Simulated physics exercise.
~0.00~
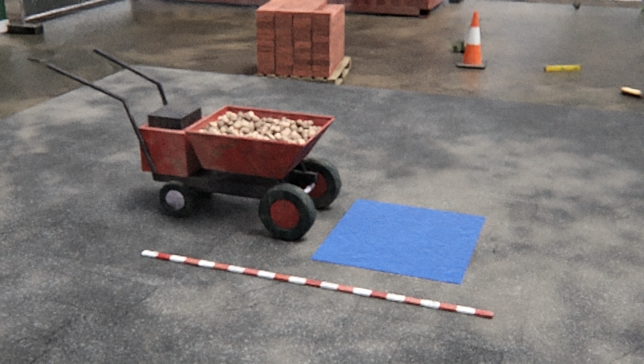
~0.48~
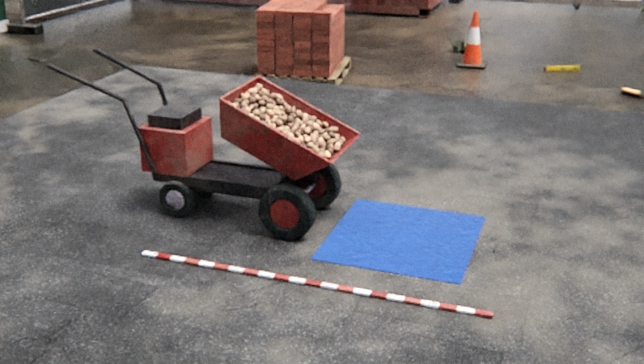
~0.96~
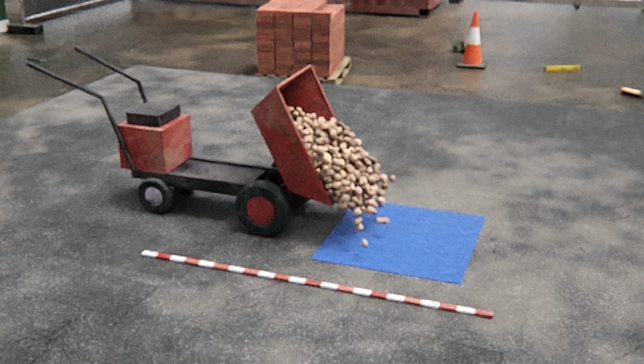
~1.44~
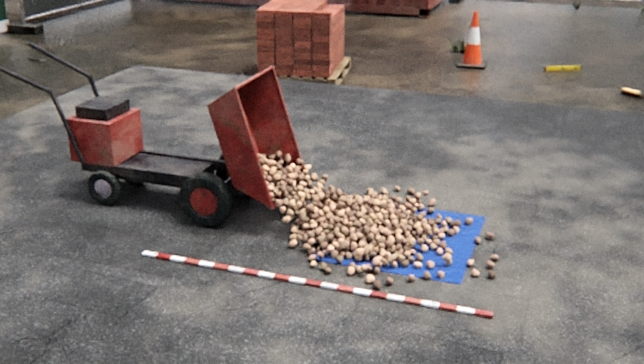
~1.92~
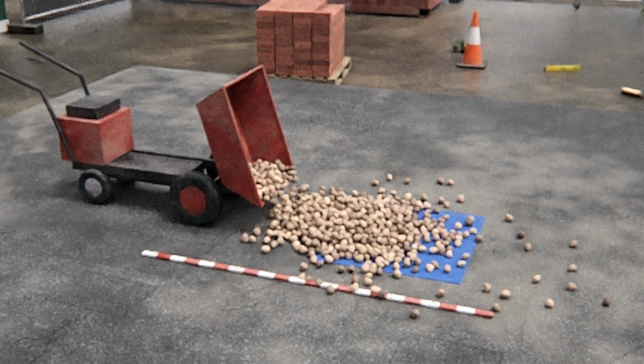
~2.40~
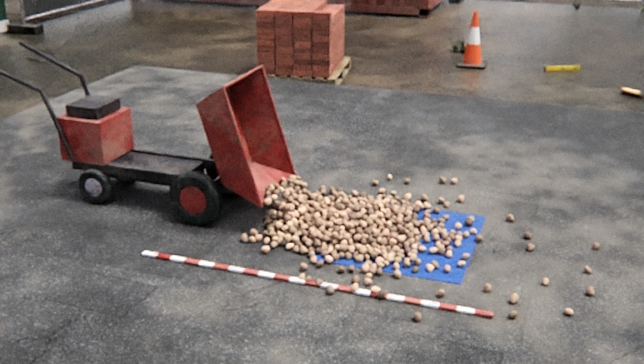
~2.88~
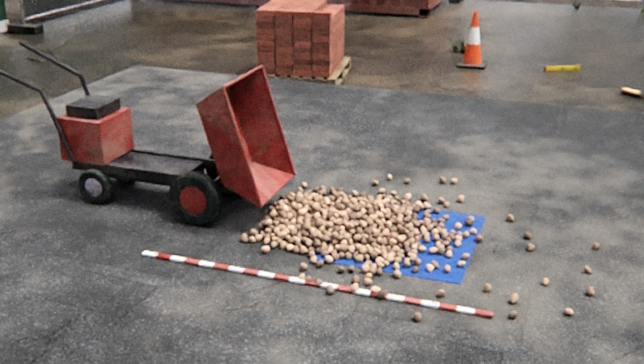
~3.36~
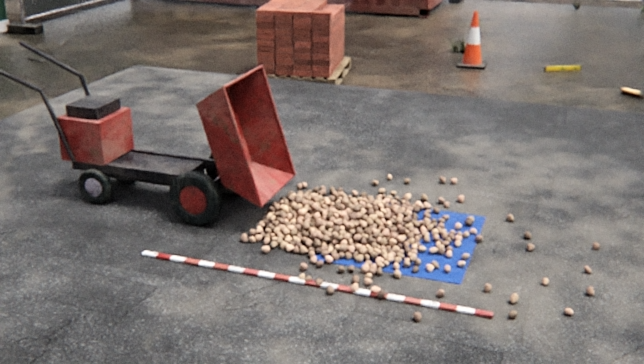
A red motor barrow loaded with pale rounded stones stands left of centre on a grey yard, seen from slightly above, with a blue sheet to its right and a red-and-white striped staff in front. Stacked red blocks and an orange cone stand behind. The skip tips up towards the right, and the stones start to slide out onto the sheet as the machine rolls back left. The skip steepens and the load pours into a spreading heap, some stones rolling beyond the sheet. The barrow stops, the last stones slip out, and the skip stays raised and empty beside a still heap lying partly on the sheet and partly short of it, with a few strays to the right.
